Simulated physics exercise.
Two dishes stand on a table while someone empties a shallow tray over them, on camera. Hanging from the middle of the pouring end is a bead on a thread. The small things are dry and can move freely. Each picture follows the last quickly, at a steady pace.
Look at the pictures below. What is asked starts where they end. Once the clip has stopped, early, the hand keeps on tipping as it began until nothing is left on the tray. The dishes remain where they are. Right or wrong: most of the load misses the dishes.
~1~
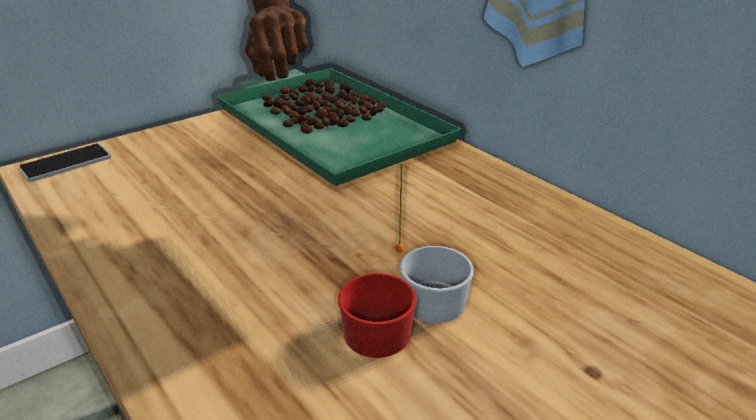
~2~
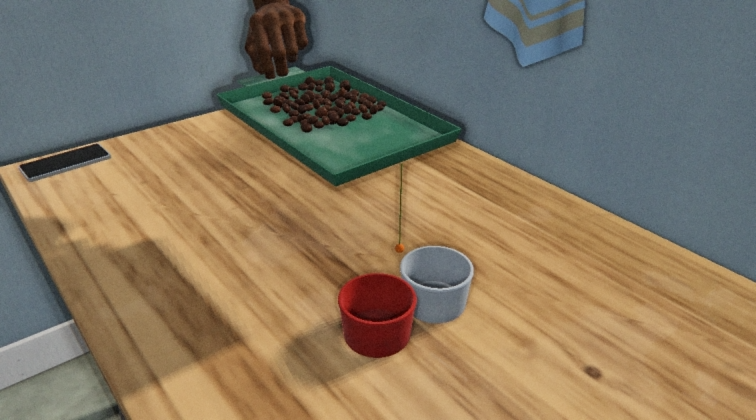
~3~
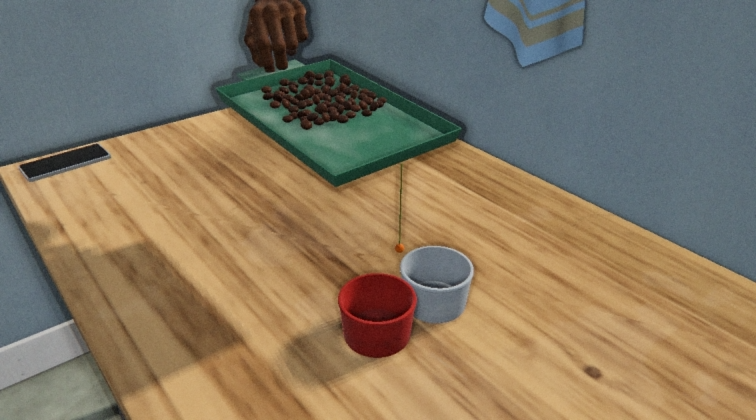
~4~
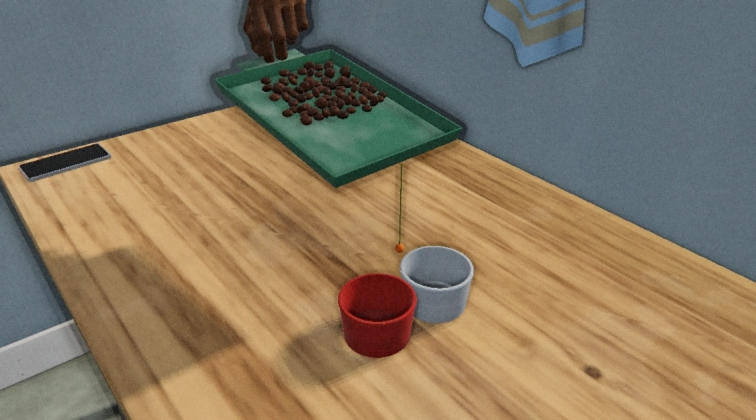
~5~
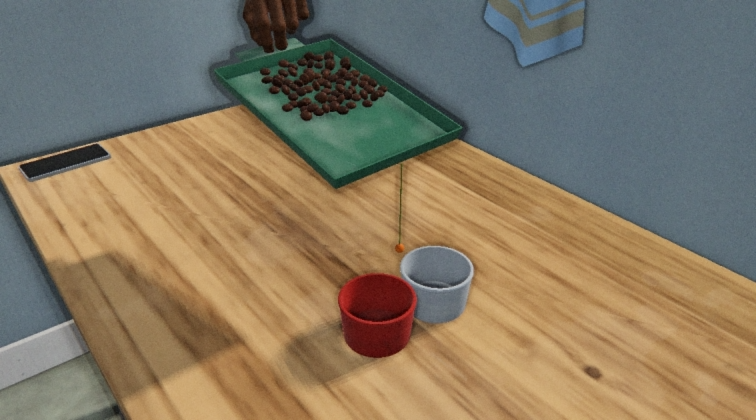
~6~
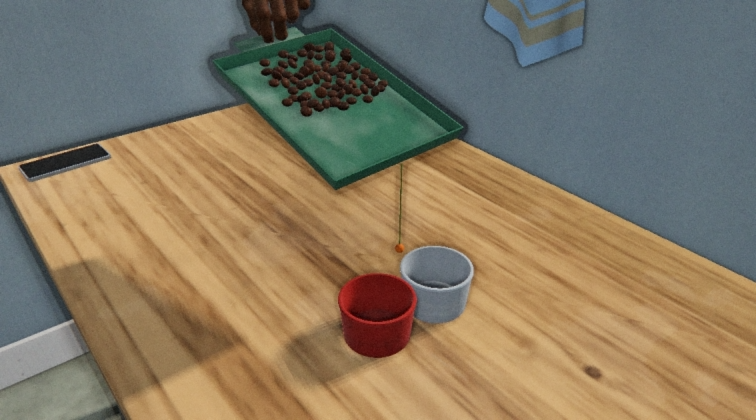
Wrong, the dishes get over half.
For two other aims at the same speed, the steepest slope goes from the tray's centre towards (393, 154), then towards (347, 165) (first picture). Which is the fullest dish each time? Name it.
For the first place it's the right-side dish, for the second the left-side dish.
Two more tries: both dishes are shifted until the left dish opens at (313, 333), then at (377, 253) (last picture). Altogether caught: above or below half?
For the two places in order: A majority share, a minority share.
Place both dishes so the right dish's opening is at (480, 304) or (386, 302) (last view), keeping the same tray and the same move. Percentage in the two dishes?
0 and 60 %.
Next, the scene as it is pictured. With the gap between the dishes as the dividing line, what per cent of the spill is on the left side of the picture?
That would be roughly 50 per cent.
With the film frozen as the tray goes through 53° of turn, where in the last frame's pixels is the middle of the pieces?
Somewhere about pixel (377, 157).
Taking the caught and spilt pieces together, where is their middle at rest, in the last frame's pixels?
I'd place the middle at about (386, 326).
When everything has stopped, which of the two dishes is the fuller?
Of the two, the left-side one is the fuller.
Just after the last frame, tray tipped steeply; the larger part on the tray; roughly a quarter in the air.
A moment on, tray tipped right over; roughly two thirds on the tray; roughly a quarter in the left dish; about a tenth in the right dish; about a tenth outside both; just a few in the air.
Further on, tray tipped past a quarter turn; roughly half in the left dish; roughly a quarter in the right dish; roughly a quarter outside both.
When it is over, tray tipped past a quarter turn; roughly half in the left dish; roughly a quarter in the right dish; roughly a quarter outside both.
